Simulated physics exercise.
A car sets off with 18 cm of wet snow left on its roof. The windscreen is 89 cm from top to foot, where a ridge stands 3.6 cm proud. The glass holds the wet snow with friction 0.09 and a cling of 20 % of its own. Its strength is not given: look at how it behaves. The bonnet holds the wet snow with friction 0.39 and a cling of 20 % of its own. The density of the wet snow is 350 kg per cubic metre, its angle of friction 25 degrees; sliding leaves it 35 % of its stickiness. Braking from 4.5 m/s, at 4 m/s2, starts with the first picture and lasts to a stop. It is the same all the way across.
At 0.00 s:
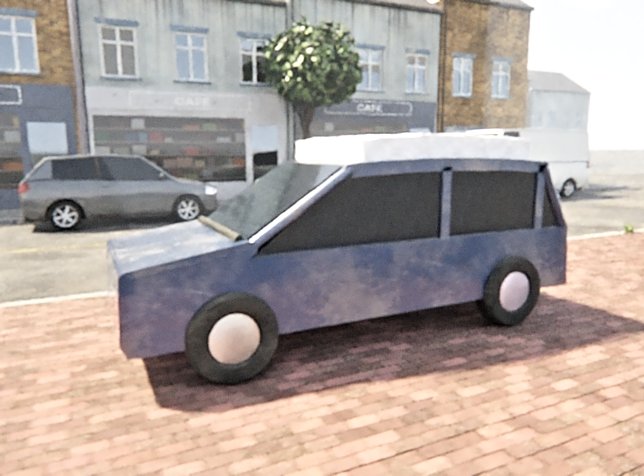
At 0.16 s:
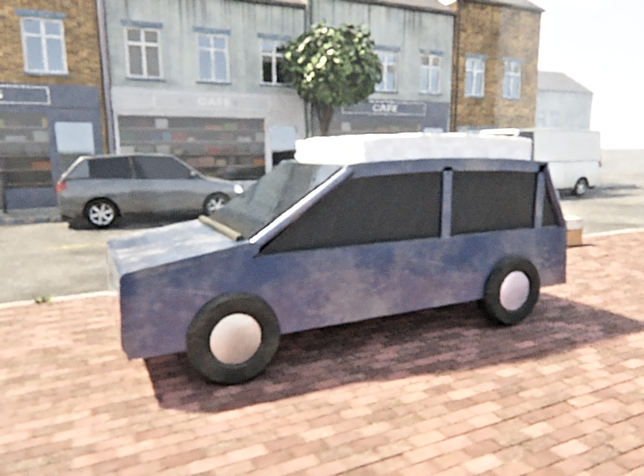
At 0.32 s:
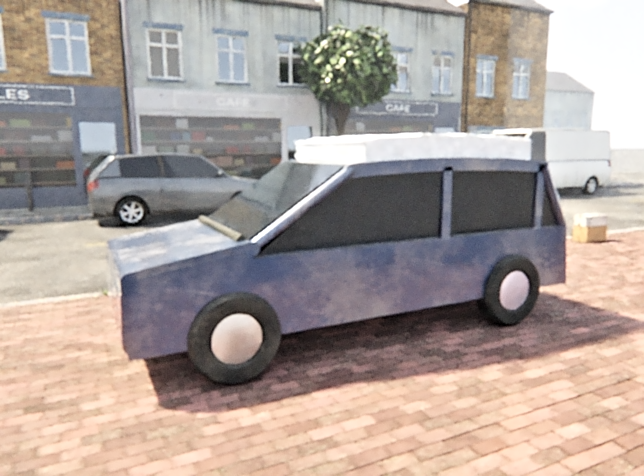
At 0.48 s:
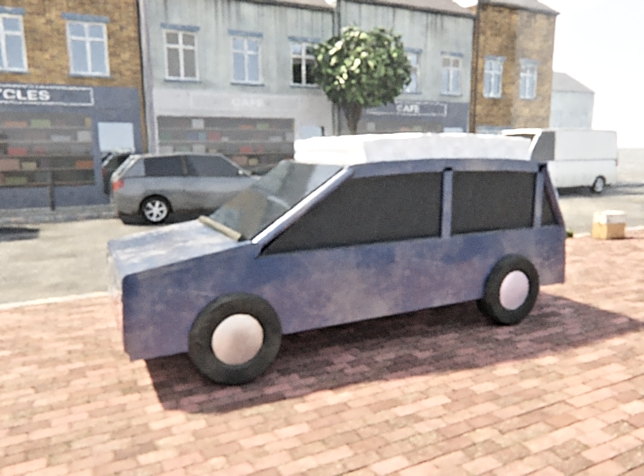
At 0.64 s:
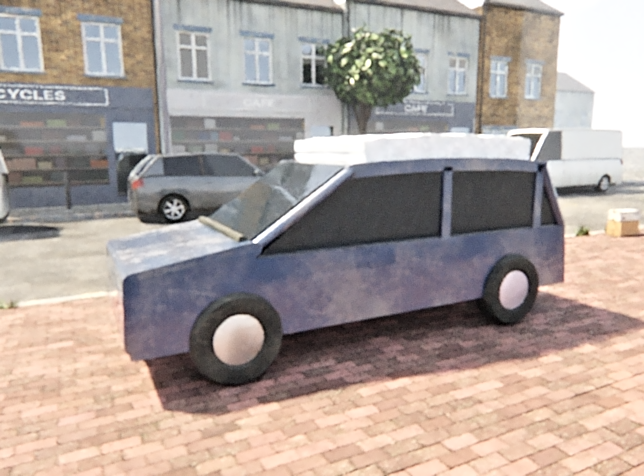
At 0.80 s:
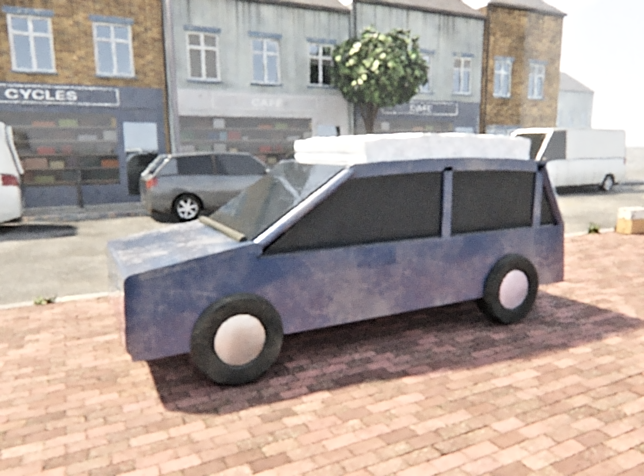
A blue-purple car with dark windows rolls left along red brick paving, seen side-on from a camera that travels with it. A white layer of snow lies on its roof, and across the grey road stand brick and grey shopfronts, a small green tree, a parked grey car and a white van. The background slides right ever more slowly, a tan box emerging behind the car, while the snow shows no clear shift.
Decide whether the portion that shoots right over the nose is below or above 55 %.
The result is below 55 %.
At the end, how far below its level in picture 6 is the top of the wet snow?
Some 0 cm.
By 1.20 s, all of the snow is on the roof, none on the glass, none on the bonnet and none has gone off the nose.
By 1.68 s, all of the snow is on the roof, none on the glass, none on the bonnet and none has gone off the nose.
By 2.15 s, all of the snow is on the roof, none on the glass, none on the bonnet and none has gone off the nose.
By 2.62 s, all of the snow is on the roof, none on the glass, none on the bonnet and none has gone off the nose.
By 2.72 s, at the end, all of the snow is on the roof, none on the glass, none on the bonnet and none has gone off the nose.
